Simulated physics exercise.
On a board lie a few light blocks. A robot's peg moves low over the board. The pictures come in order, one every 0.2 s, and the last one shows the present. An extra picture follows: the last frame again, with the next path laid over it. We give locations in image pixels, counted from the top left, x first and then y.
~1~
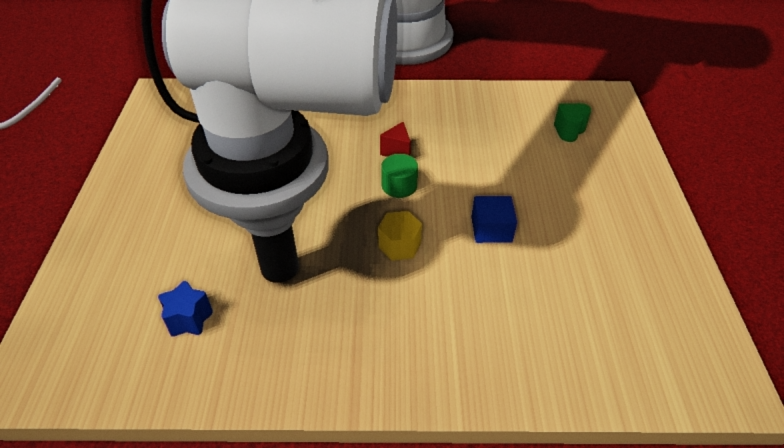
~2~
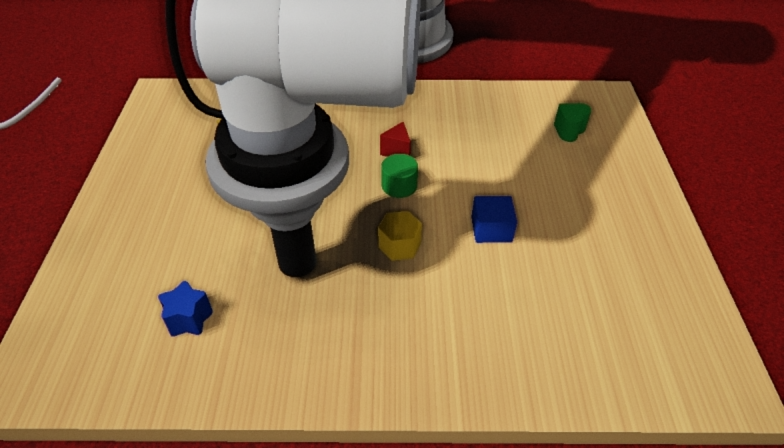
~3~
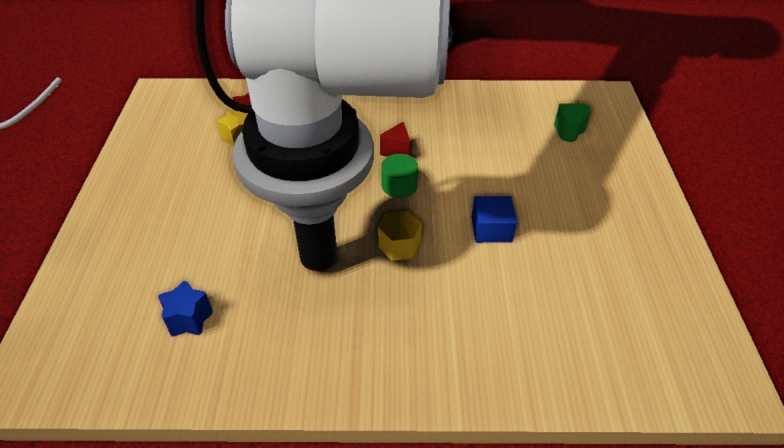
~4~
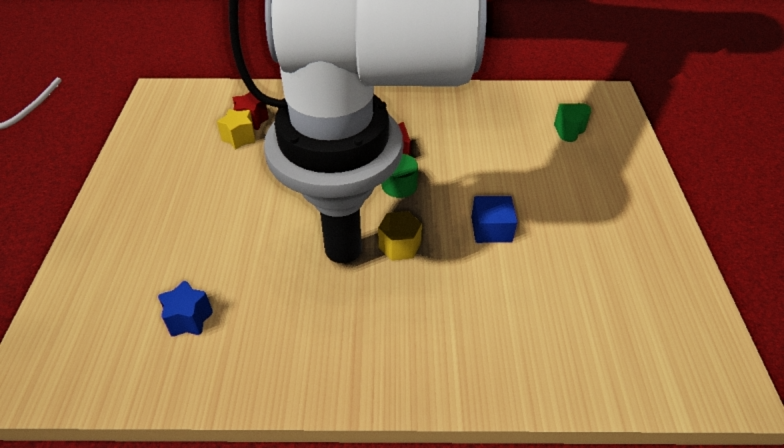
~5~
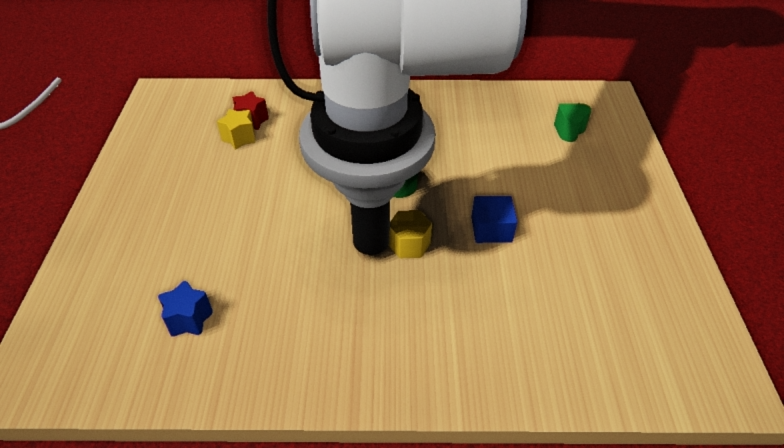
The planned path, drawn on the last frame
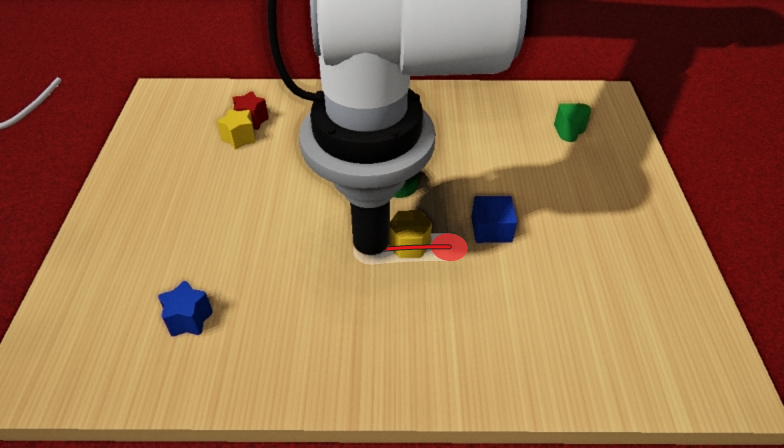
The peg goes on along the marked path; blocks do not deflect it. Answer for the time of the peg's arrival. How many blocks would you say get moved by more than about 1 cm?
Total: Two.
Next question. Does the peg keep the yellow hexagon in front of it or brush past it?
Pushed ahead.
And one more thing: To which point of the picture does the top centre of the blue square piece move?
My prediction: (517, 204).
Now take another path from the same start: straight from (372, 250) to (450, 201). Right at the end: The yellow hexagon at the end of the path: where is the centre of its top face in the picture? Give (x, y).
It is at (451, 219).
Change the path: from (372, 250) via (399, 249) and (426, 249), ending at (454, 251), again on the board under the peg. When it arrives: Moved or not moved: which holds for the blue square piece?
That block will leave its spot.
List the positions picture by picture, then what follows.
The first frame shows tip of the peg (280, 268), middles of tops, green round block (400, 165), yellow hexagon (400, 225), blue square piece (496, 209).
The second frame shows peg (298, 263), nothing pushed.
The third frame shows peg (319, 257), nothing pushed.
The fourth frame shows peg (343, 250), nothing pushed.
The fifth frame shows peg (371, 242), green round block hidden, yellow hexagon (410, 224), blue square piece (496, 209).
The line goes from (372, 250) by way of (410, 247) to (449, 247).
What follows on the original path. Halfway along, peg (411, 239); yellow hexagon (448, 219).
At the end, peg (450, 238); green round block unmoved; yellow hexagon (486, 217); blue square piece (517, 204), turned 25° anticlockwise.
